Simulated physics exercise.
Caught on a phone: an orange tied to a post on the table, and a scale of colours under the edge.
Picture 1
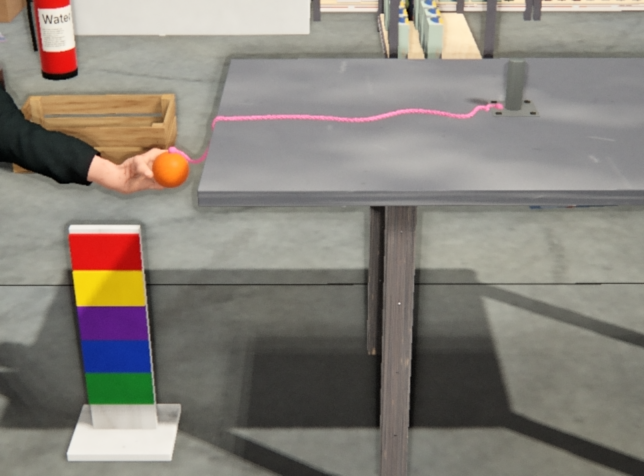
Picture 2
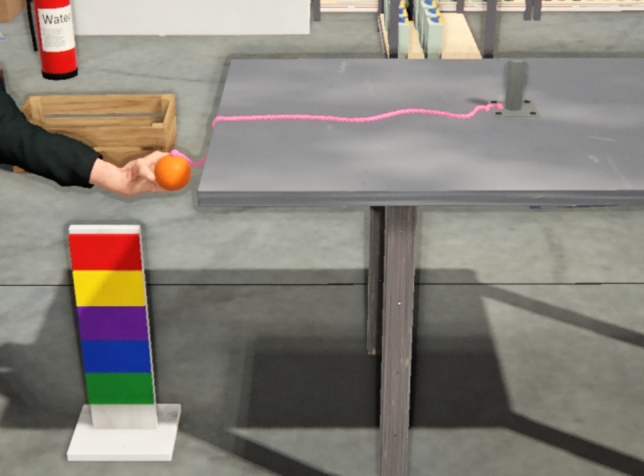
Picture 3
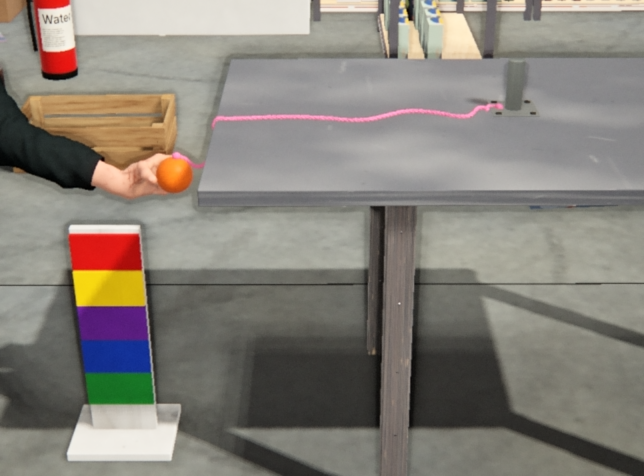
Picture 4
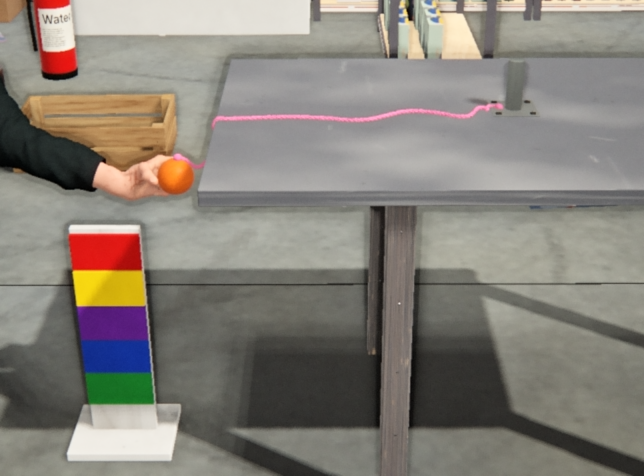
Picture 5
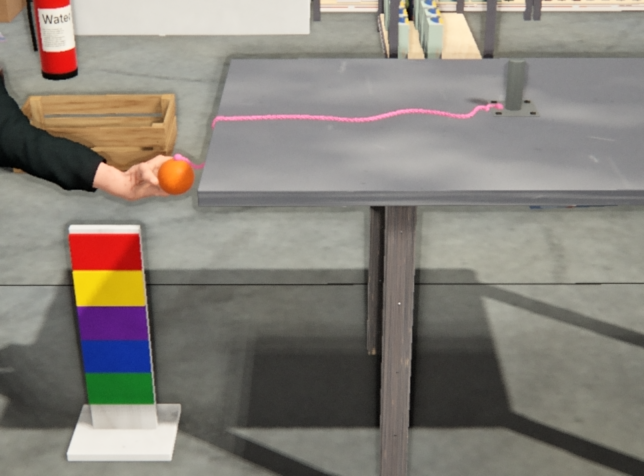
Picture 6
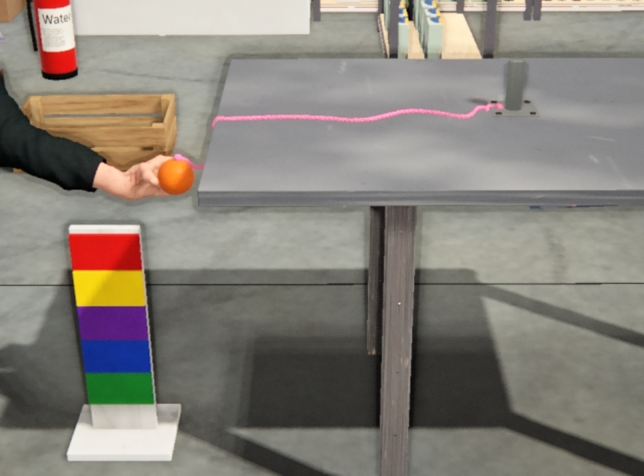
An orange held in a hand at the table's left edge shifts very slightly right and down, then stays nearly still, with a pink lace running across the grey tabletop to a post and a striped colour scale standing below.
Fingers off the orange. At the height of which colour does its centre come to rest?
The red one.
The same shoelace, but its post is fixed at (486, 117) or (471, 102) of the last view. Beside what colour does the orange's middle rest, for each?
In that order: Yellow; yellow.
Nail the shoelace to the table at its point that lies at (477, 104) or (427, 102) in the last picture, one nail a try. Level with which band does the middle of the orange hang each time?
One after the other, red; red.
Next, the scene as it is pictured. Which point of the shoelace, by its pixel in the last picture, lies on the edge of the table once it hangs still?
At (252, 118), roughly.
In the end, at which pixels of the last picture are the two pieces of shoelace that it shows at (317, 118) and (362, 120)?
Near (279, 119) and (325, 117).
Soon after, orange near (249, 239); level with red.
Then, orange near (200, 245); level with red.
At rest, orange near (225, 250); level with red. The shoelace holds its middle at red.
